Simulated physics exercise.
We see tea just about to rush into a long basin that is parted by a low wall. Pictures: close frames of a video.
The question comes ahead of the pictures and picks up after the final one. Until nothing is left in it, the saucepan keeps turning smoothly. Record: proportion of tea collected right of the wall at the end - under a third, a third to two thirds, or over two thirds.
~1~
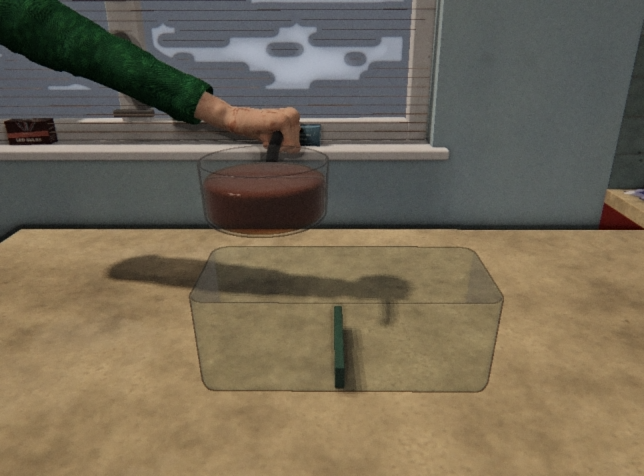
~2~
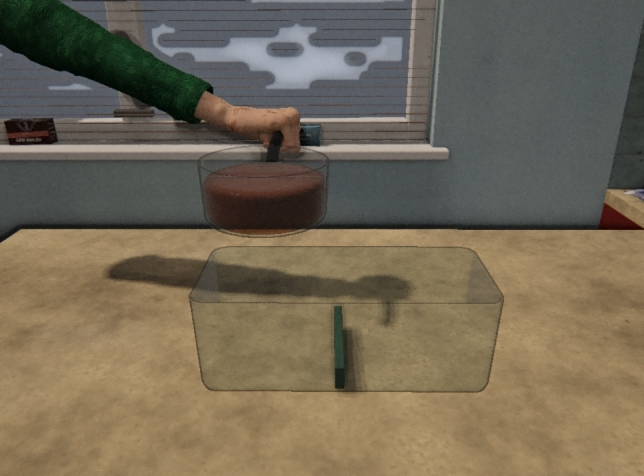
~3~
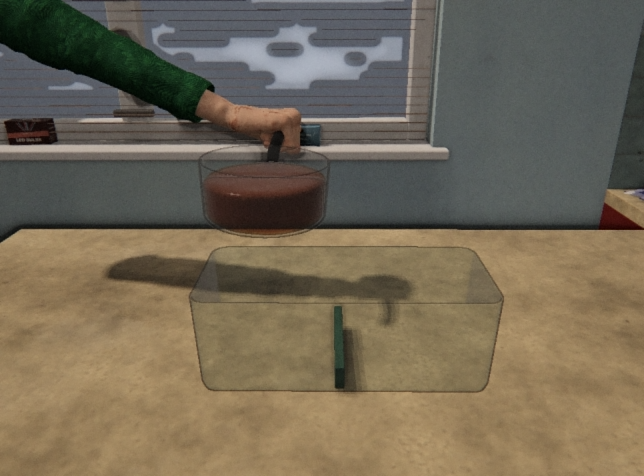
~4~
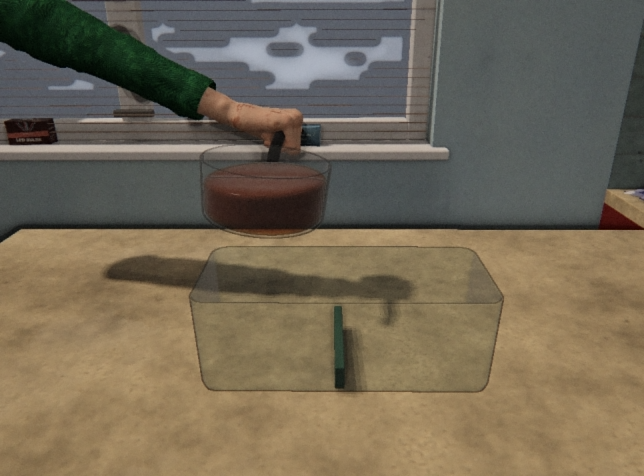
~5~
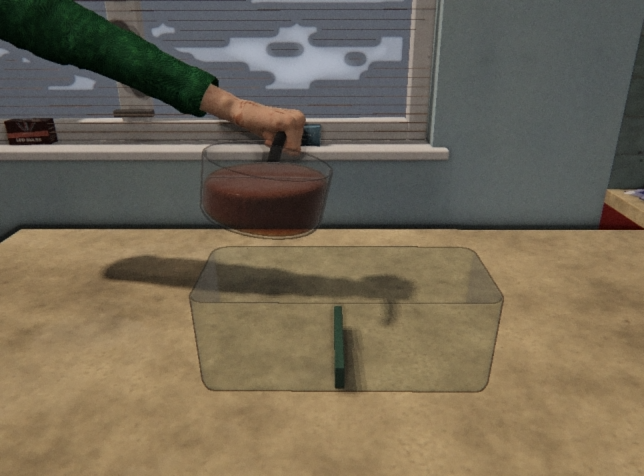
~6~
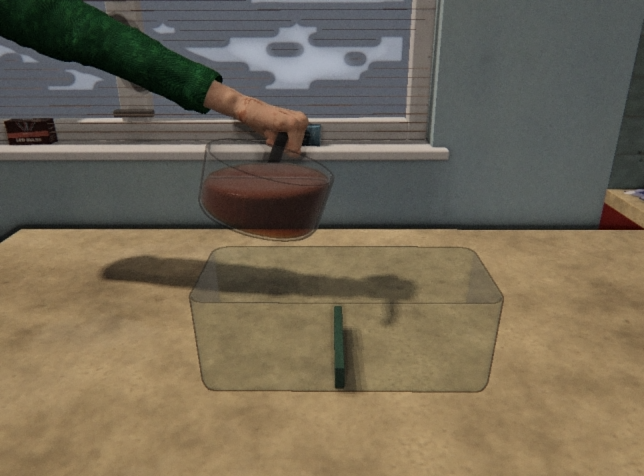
The share right of the wall lands past the two-thirds mark.
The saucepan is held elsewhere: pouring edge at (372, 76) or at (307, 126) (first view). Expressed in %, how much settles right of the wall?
Roughly 90 percent on the first try and 70 percent on the second.
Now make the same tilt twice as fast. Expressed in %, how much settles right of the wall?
I'd estimate about 65 percent ends up there.
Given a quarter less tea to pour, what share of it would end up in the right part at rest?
Some 75 parts in a hundred, give or take.
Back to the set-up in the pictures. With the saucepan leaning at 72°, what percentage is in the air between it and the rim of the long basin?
It comes to around 30 per cent.
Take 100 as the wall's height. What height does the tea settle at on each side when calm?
On the left it sits near 20, while on the right it sits near 70.
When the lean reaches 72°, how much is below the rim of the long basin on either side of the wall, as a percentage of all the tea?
Left: Roughly 0 %; right: Roughly 30 %.
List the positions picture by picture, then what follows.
In the first frame, it leans 0°; its right rim is at (328, 161); the tea meets the walls at (205, 176) and (326, 176); the long basin's rim runs from (202, 273) to (488, 274); the wall's top is at (339, 335).
In the second frame, it leans 1°; its right rim is at (328, 162); the tea meets the walls at (205, 175) and (326, 176).
In the third frame, it leans 3°; its right rim is at (329, 164); the tea meets the walls at (205, 176) and (326, 177).
In the fourth frame, it leans 6°; its right rim is at (330, 168); the tea meets the walls at (206, 175) and (327, 177).
In the fifth frame, it leans 10°; its right rim is at (332, 173); the tea meets the walls at (206, 176) and (329, 178).
In the sixth frame, it leans 16°; its right rim is at (333, 179); the tea meets the walls at (206, 177) and (330, 178).
A moment on, the tilt is 72° and 41 per cent is still to pour, 0 is left of the wall and 30 right of it.
Next, the tilt is 109° and 4 per cent is still to pour, 16 is left of the wall and 77 right of it.
Then the tilt is 120° and 0 per cent is still to pour, 22 is left of the wall and 78 right of it.
Later the tilt is 120° and 0 per cent is still to pour, 24 is left of the wall and 75 right of it.
At rest 24 per cent lies left of the wall, 75 right of it and 0 outside.
